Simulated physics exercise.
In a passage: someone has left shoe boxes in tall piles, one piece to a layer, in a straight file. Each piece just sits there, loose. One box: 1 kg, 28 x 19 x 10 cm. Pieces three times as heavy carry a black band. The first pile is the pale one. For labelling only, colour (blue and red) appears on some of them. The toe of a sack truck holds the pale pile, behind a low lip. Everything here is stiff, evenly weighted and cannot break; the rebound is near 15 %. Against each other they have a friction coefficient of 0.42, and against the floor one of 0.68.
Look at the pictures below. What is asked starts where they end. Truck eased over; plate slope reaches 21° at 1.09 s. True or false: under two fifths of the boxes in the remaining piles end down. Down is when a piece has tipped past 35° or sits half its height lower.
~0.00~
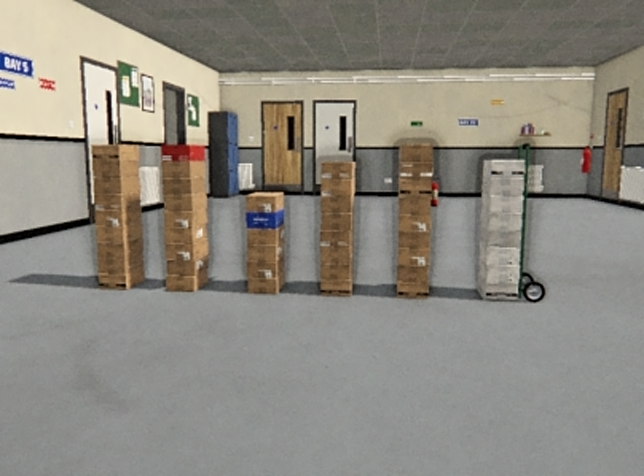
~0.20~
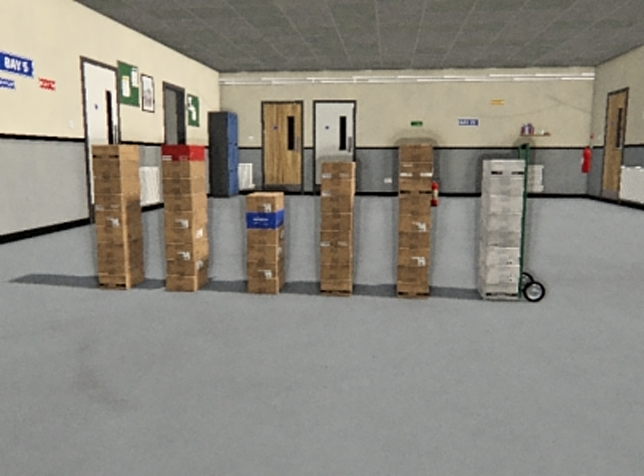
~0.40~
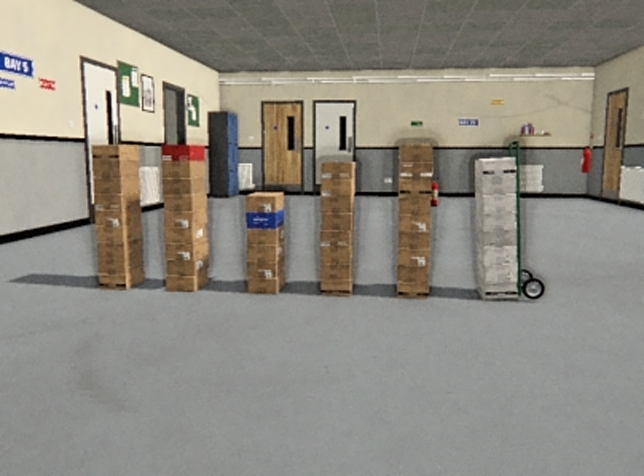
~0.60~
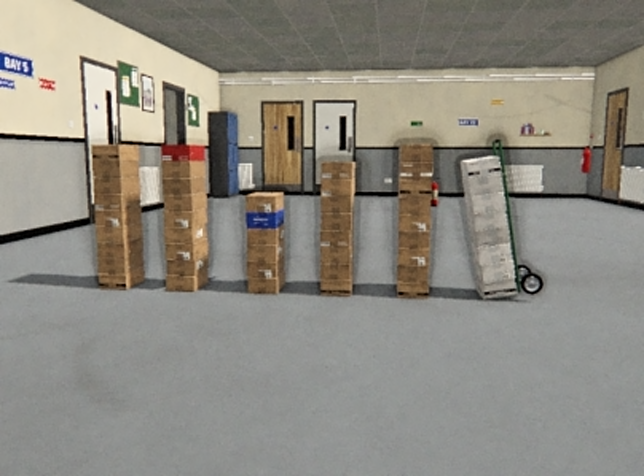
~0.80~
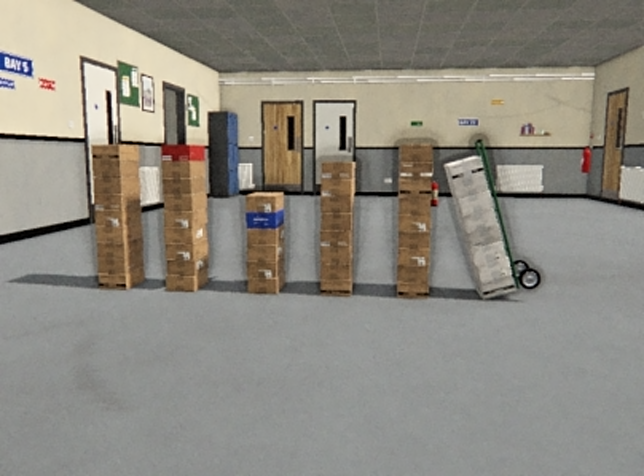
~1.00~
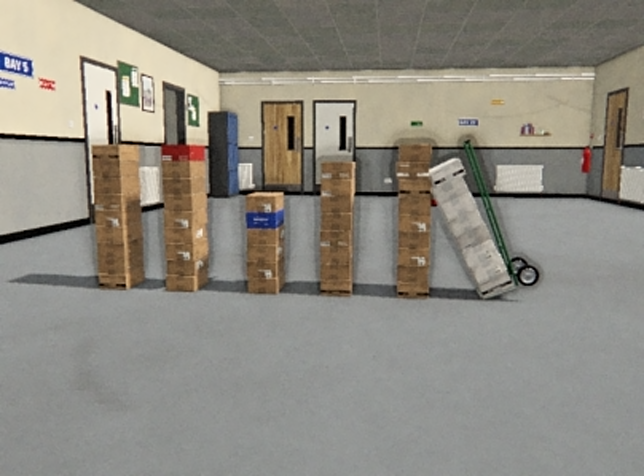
False.
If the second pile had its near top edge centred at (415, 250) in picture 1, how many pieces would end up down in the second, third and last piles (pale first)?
Counts down - second: 0; third: 0; last: 0.
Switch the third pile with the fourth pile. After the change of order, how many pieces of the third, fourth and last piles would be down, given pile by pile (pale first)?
In that case third 5, fourth 7, last 9.
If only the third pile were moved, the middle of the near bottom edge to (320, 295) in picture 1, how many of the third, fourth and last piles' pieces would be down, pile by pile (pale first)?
You'd end with the third pile at 7, the fourth at 6 and the last at 9 down.
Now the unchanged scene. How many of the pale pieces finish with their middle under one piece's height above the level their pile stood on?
The number is 2.
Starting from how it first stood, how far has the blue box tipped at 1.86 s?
Roughly 0°.
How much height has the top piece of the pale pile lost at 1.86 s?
Drop so far: Roughly 20 cm.
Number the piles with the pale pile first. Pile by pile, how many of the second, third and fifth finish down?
From the second pile 9, from the third pile 8 and from the fifth pile 9.
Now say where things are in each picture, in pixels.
In the first picture (pixels give the middle of a visible side), truck frame (526, 176) 0° forward; blue box (261, 221); red box (176, 153); none of the others has stirred.
The second picture shows truck frame (526, 176) 0° forward; red box (176, 153).
The third picture shows truck frame (518, 174) 4° forward, top of the pale pile leaning 4°; red box (176, 153); none of the others has stirred.
The fourth picture shows truck frame (504, 172) 10° forward, top of the pale pile leaning 10°; red box (176, 153); none of the others has stirred.
The fifth picture shows truck frame (489, 171) 16° forward, top of the pale pile leaning 17°; red box (176, 153); none of the others has stirred.
The sixth picture shows truck frame (479, 171) 20° forward, top of the pale pile leaning 26°; red box (176, 153); blue box (261, 221); one has shifted.
After 1.86 s, 8 of the pale pile down; none of the 41 other boxes down, 15 disturbed.
After 2.50 s, 8 of the pale pile down; 19 of the 41 other boxes down; blue box 27° from how it stood, 6 cm lower.
After 3.50 s, 8 of the pale pile down; 40 of the 41 other boxes down; red box 43° from how it stood, 41 cm lower; blue box 37° from how it stood, 24 cm lower.
In the end (4.8 s), 8 of the pale pile down; 40 of the 41 other boxes down; red box upside down; blue box 37° from how it stood, 25 cm lower. That is 98 per cent. From the last view, middles, blue box near (178, 254).
